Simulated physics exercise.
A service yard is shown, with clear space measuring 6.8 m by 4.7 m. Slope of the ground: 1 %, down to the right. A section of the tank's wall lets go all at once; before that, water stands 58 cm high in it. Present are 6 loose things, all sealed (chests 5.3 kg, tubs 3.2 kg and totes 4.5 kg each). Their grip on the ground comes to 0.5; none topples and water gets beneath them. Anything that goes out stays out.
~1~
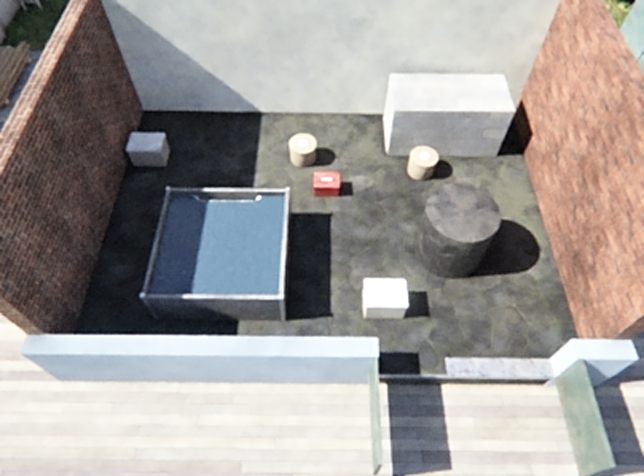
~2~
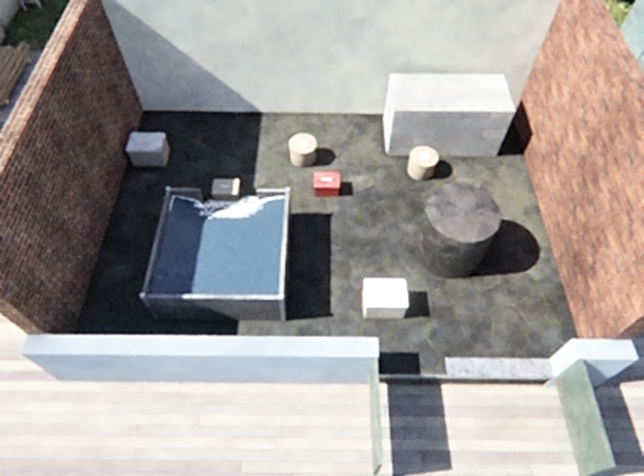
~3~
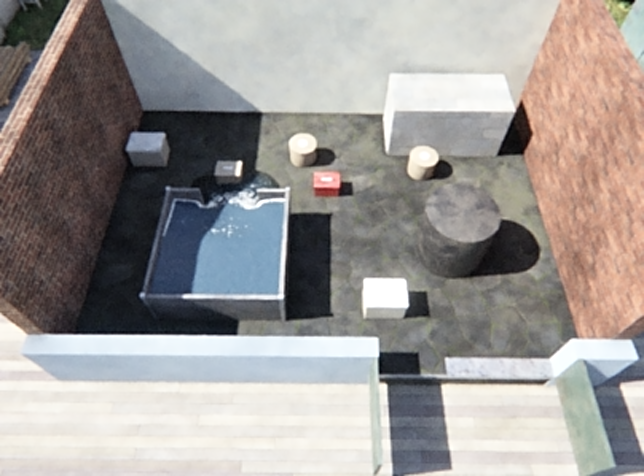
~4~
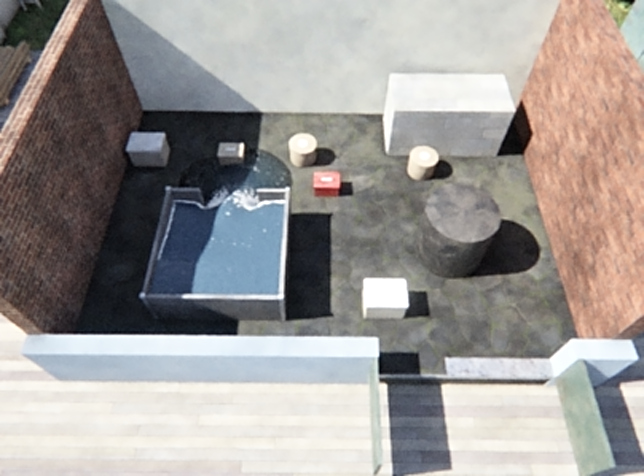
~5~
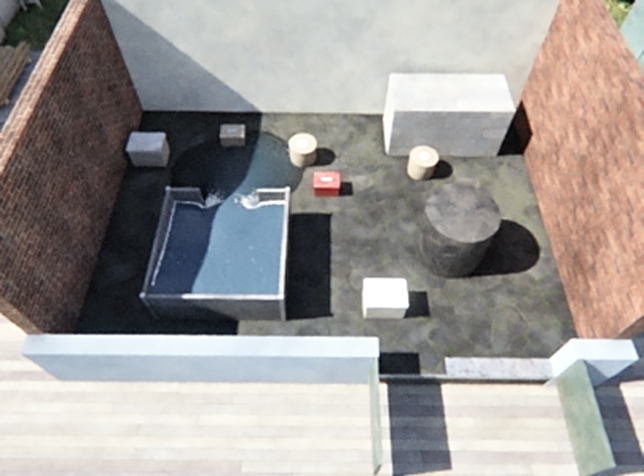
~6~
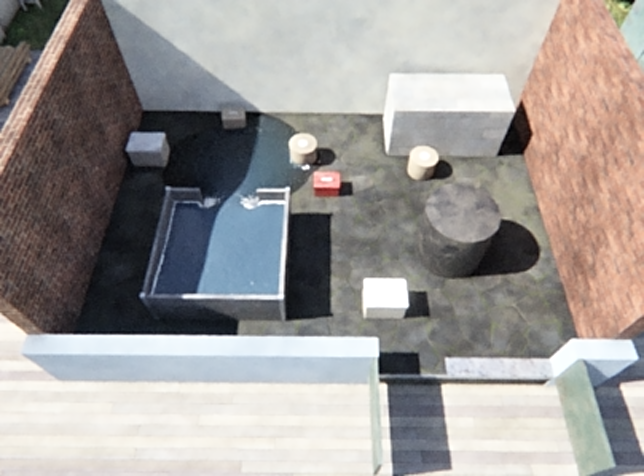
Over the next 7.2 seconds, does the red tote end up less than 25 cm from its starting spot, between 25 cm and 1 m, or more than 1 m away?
Between 25 cm and 1 m.
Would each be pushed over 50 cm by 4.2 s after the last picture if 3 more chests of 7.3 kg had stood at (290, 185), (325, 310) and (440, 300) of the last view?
So that's beyond the threshold, within the threshold and within the threshold, in that sequence.
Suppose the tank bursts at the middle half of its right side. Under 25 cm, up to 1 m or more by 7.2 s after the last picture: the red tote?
Then the red tote barely shifts.
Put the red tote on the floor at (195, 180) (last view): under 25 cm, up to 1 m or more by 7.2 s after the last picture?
Observed: Object goes well off.
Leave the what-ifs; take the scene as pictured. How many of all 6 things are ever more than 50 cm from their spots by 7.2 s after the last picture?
That comes to 5.
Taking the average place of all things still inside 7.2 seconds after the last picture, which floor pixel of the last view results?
It sits at about (319, 201).
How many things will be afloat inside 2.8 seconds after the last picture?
The number is 3.
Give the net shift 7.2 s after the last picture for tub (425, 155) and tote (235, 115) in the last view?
Lab note - net shifts in turn: 30 cm; 250 cm.
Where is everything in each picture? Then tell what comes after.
The red tote at (327, 180), on the bottom; water covers 2.9 m2; 0 of 6 have shifted, in the first frame.
The red tote at (327, 180), on the bottom; water covers 3.3 m2; 1 of 6 have shifted, in the second frame.
The red tote at (327, 180) rests on the ground; water covers 4.0 m2; 1 of 6 have shifted, in the third frame.
The red tote at (327, 180) rests on the ground; water covers 4.9 m2; 1 of 6 have shifted, in the fourth frame.
The red tote at (327, 180) rests on the ground; water covers 5.9 m2; 1 of 6 have shifted, in the fifth frame.
The red tote at (327, 180) rests on the ground; water covers 7.0 m2; 1 of 6 have shifted, in the sixth frame.
Then, 0.9 s after the last picture the red tote is near (327, 180), 0.0 m from its start, aground; 0 of 6 are out; 1 afloat.
Then, 2.8 s after the last picture the red tote is near (325, 180), 0.0 m from its start, aground; 0 of 6 are out; 3 afloat.
Then, 4.8 s after the last picture the red tote is near (315, 192), 0.3 m from its start, aground; 0 of 6 are out; 3 afloat.
Then, 7.2 s after the last picture the red tote is near (307, 203), 0.6 m from its start, aground; 1 of 6 are out; 4 afloat.
